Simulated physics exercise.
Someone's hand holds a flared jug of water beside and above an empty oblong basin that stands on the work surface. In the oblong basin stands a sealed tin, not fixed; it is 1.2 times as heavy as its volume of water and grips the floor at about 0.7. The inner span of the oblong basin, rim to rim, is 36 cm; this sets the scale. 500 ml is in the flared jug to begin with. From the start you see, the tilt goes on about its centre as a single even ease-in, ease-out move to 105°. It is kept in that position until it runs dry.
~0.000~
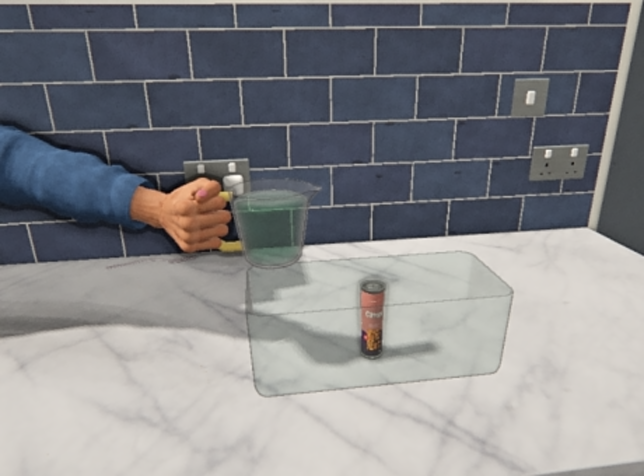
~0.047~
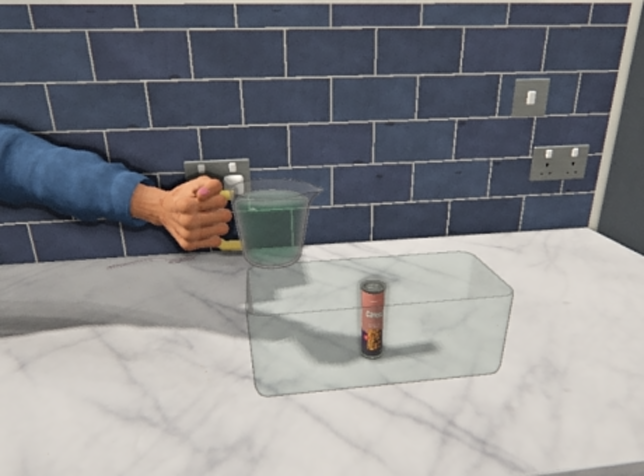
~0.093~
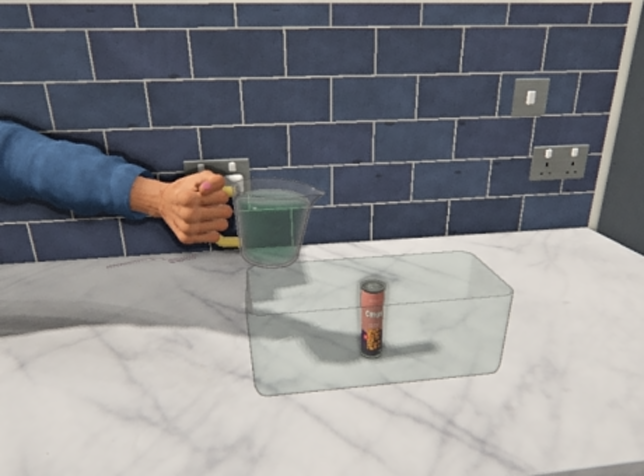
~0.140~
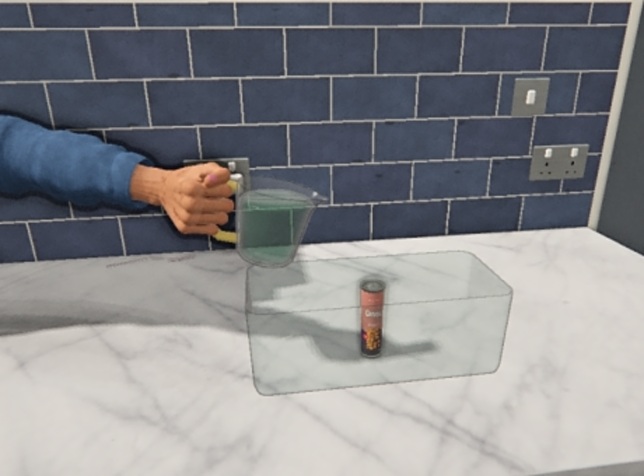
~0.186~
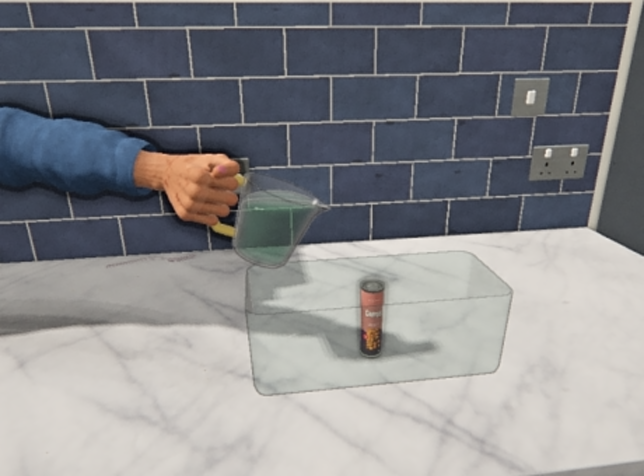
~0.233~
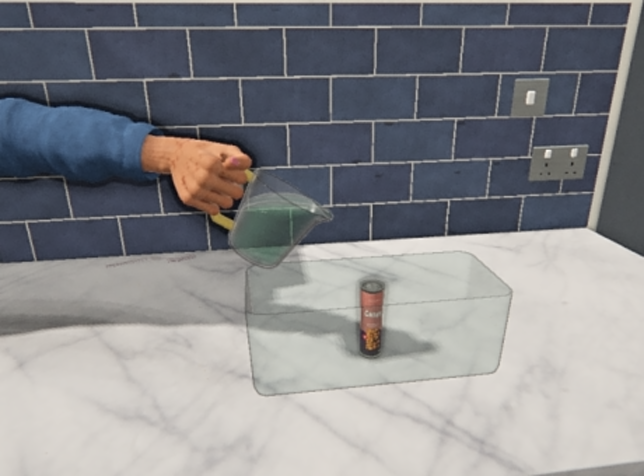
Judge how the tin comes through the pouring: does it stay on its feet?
Yes. It ends up erect.
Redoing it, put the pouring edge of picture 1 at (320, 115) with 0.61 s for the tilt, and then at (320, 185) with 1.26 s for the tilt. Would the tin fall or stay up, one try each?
In the first try it comes down; in the second it remains standing.
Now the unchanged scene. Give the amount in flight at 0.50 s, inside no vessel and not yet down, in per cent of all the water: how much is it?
20 %.
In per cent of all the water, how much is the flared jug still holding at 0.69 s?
I'd say some 6 per cent remains.
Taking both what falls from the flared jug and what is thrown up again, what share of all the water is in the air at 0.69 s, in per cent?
Something like 4 per cent is in the air then.
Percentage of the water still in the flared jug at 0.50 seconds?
I'd estimate some 42 % remains.
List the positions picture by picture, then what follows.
In the first picture, it leans 0°; its right rim is at (322, 187); the water meets the walls at (233, 200) and (308, 196); the oblong basin's rim runs from (247, 290) to (491, 272); the tin's top is at (373, 290).
In the second picture, it leans 2°; its right rim is at (323, 188); the water meets the walls at (234, 200) and (309, 197).
In the third picture, it leans 6°; its right rim is at (325, 192); the water meets the walls at (236, 198) and (310, 198).
In the fourth picture, it leans 13°; its right rim is at (328, 198); the water meets the walls at (239, 197) and (313, 199).
In the fifth picture, it leans 22°; its right rim is at (331, 207); the water meets the walls at (241, 201) and (321, 202).
In the sixth picture, it leans 33°; its right rim is at (332, 218); the water meets the walls at (240, 208) and (327, 210); 2 per cent is over the edge.
Then, 0.50 s in, the tilt is 96° and 42 per cent is still to pour; the tin stands where it began.
Then, 0.69 s in, the tilt is 105° and 6 per cent is still to pour; the tin stands 1 cm from where it began.
Then, 0.89 s in, the tilt is 105° and 0 per cent is still to pour; the tin stands 1 cm from where it began.
Then, 1.11 s in, the tilt is 105° and 0 per cent is still to pour; the tin stands 1 cm from where it began.
Finally, the tin stands 1 cm from where it began.
